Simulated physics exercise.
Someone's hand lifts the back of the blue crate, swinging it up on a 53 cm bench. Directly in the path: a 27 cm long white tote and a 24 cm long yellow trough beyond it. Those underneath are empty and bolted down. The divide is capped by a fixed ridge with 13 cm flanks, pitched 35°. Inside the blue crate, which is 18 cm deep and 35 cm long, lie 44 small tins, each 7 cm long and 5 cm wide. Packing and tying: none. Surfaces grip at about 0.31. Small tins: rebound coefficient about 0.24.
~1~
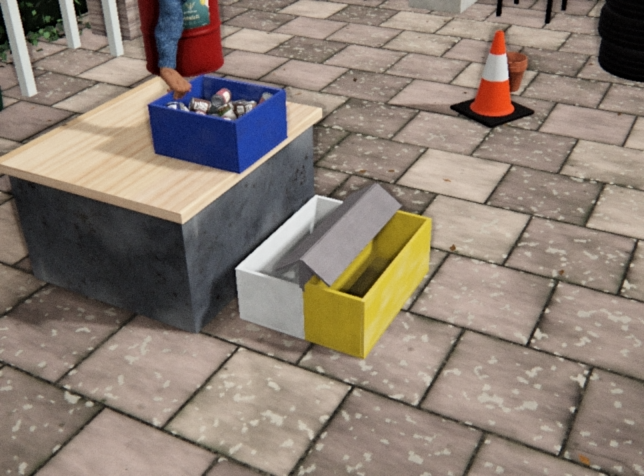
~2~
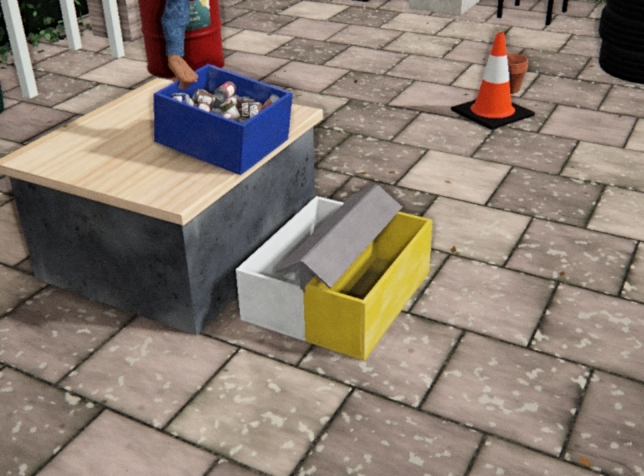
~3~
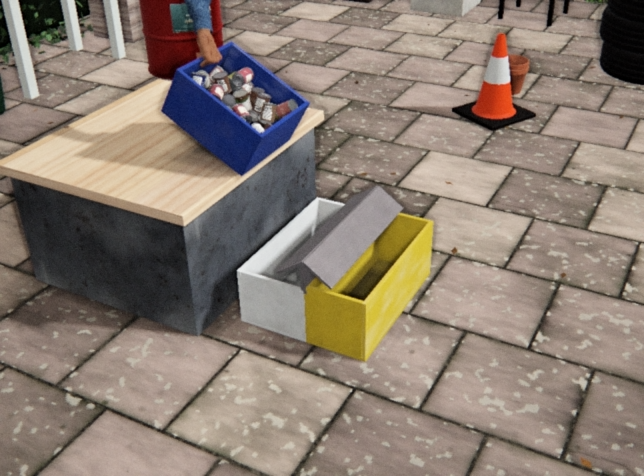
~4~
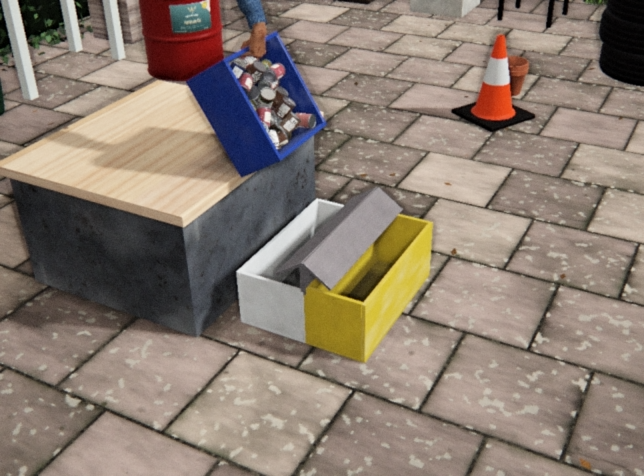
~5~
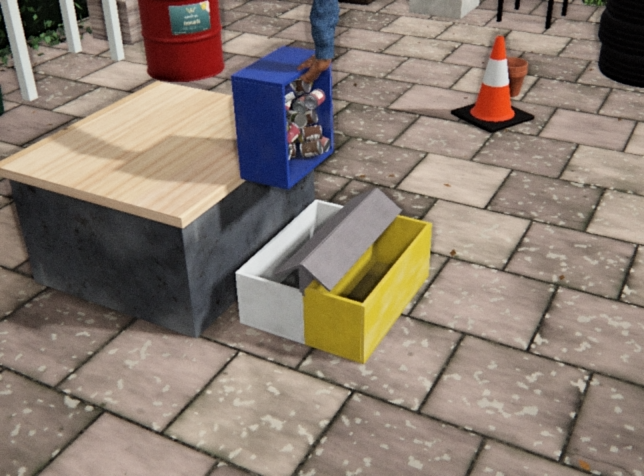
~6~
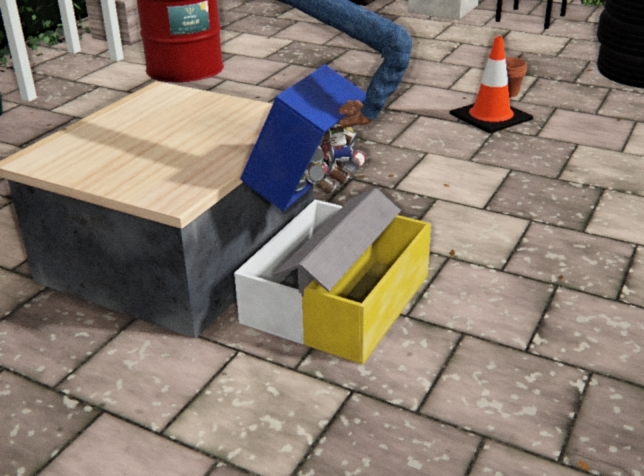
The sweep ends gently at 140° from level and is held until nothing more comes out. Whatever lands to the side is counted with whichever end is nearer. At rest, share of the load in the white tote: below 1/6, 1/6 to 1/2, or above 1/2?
Most likely it gets to a sixth but stops at half.
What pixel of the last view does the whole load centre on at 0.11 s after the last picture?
I'd put the middle close to (344, 201) in the last view.
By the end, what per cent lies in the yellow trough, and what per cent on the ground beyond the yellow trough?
Estimate: 25 % then 30 %.
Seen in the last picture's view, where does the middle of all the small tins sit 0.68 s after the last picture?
Somewhere near (364, 296) in pixels.
Then, 0.11 s after the last picture, tilt 134°; 12 still in the blue crate, 1 in the yellow trough and 31 in the air.
Then, 0.24 s after the last picture, tilt 140°; 2 still in the blue crate, 8 in the white tote, 8 in the yellow trough, 1 on the ground beyond the yellow trough and 25 in the air.
Then, 0.44 s after the last picture, tilt 140°; 13 in the white tote, 12 in the yellow trough, 12 on the ground beyond the yellow trough and 7 in the air.
Final count (0.68 s after the last picture), 18 in the white tote, 12 in the yellow trough and 14 on the ground beyond the yellow trough. Asked share, 18 of 44, 41 per cent.
